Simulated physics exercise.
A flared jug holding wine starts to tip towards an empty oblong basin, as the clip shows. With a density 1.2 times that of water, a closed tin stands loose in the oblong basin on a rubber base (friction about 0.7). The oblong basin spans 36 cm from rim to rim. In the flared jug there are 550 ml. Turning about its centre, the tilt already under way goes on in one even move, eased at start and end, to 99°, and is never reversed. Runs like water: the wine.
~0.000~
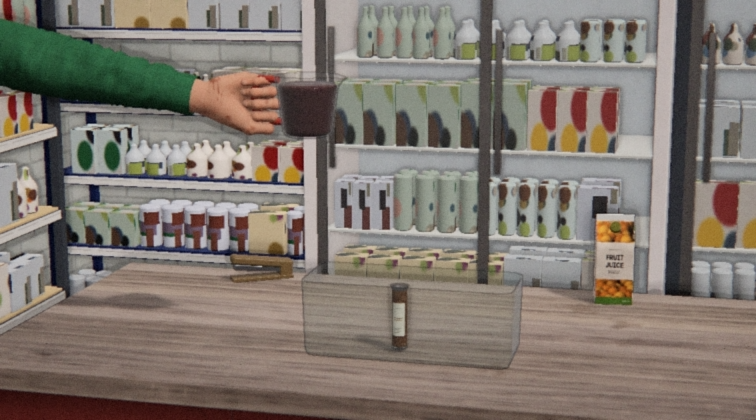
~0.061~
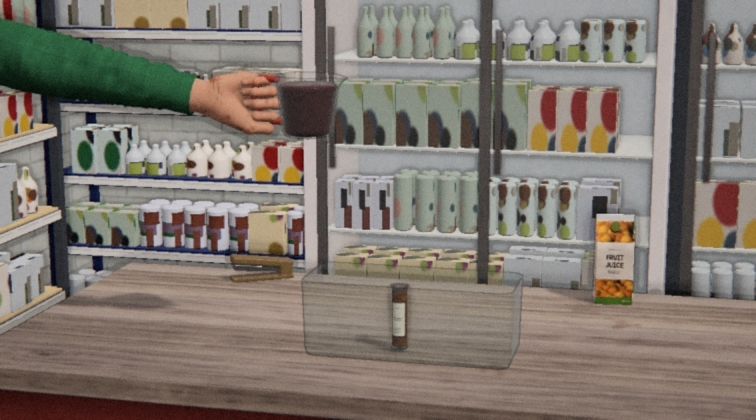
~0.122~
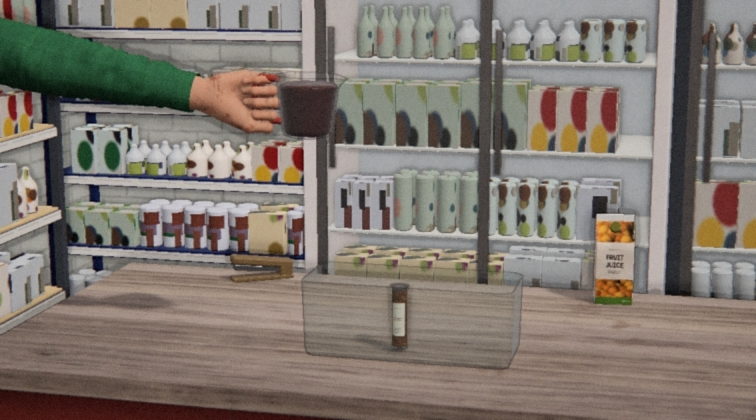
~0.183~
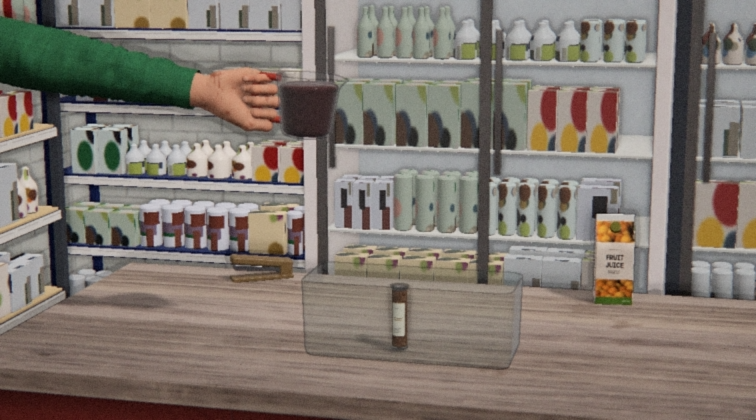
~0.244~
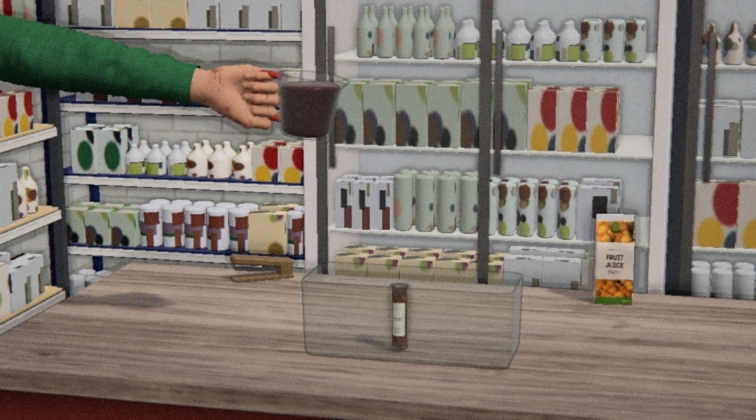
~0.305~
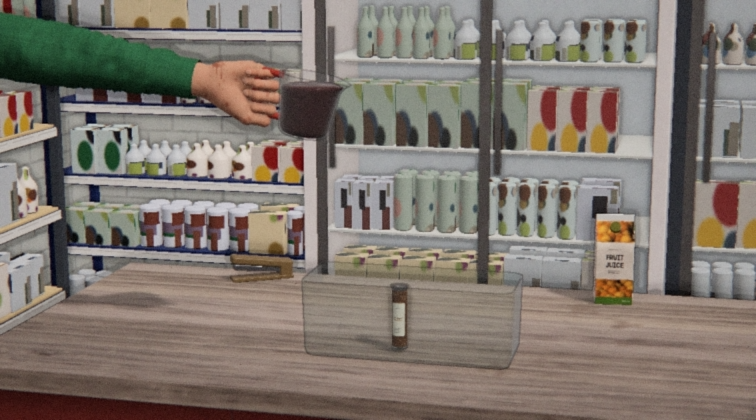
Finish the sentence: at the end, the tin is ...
Standing on its base.
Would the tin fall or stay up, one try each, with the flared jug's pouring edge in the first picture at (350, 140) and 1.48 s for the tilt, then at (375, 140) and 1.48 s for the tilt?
First it tips over; then it stays on its base.
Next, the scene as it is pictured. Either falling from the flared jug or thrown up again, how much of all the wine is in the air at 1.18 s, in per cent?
Around 32 per cent of the liquid is in flight.
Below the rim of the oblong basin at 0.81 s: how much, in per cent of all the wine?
Near 3 in a hundred.
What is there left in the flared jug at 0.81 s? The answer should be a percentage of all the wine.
I reckon about 76 in a hundred is still held.
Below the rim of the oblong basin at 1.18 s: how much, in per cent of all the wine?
I reckon close to 46 per cent.
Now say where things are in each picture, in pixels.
The first frame shows tilt 0°; pouring edge (347, 77); surface from (281, 83) to (338, 85); the oblong basin's rim runs from (311, 272) to (518, 285); the tin's top is at (400, 289).
The second frame shows tilt 0°; pouring edge (347, 78); surface from (281, 83) to (339, 85).
The third frame shows tilt 2°; pouring edge (348, 78); surface from (281, 84) to (339, 85).
The fourth frame shows tilt 4°; pouring edge (349, 80); surface from (282, 83) to (339, 86).
The fifth frame shows tilt 6°; pouring edge (350, 82); surface from (283, 83) to (341, 86).
The sixth frame shows tilt 10°; pouring edge (351, 85); surface from (284, 84) to (344, 86).
Then, 0.81 s in, the tilt is 57° and 76 per cent is still to pour; the tin stands where it began.
Then, 1.18 s in, the tilt is 89° and 23 per cent is still to pour; the tin stands where it began.
Then, 1.56 s in, the tilt is 99° and 1 per cent is still to pour; the tin stands where it began.
Then, 1.98 s in, the tilt is 99° and 0 per cent is still to pour; the tin stands where it began.
Finally, the tin stands where it began.
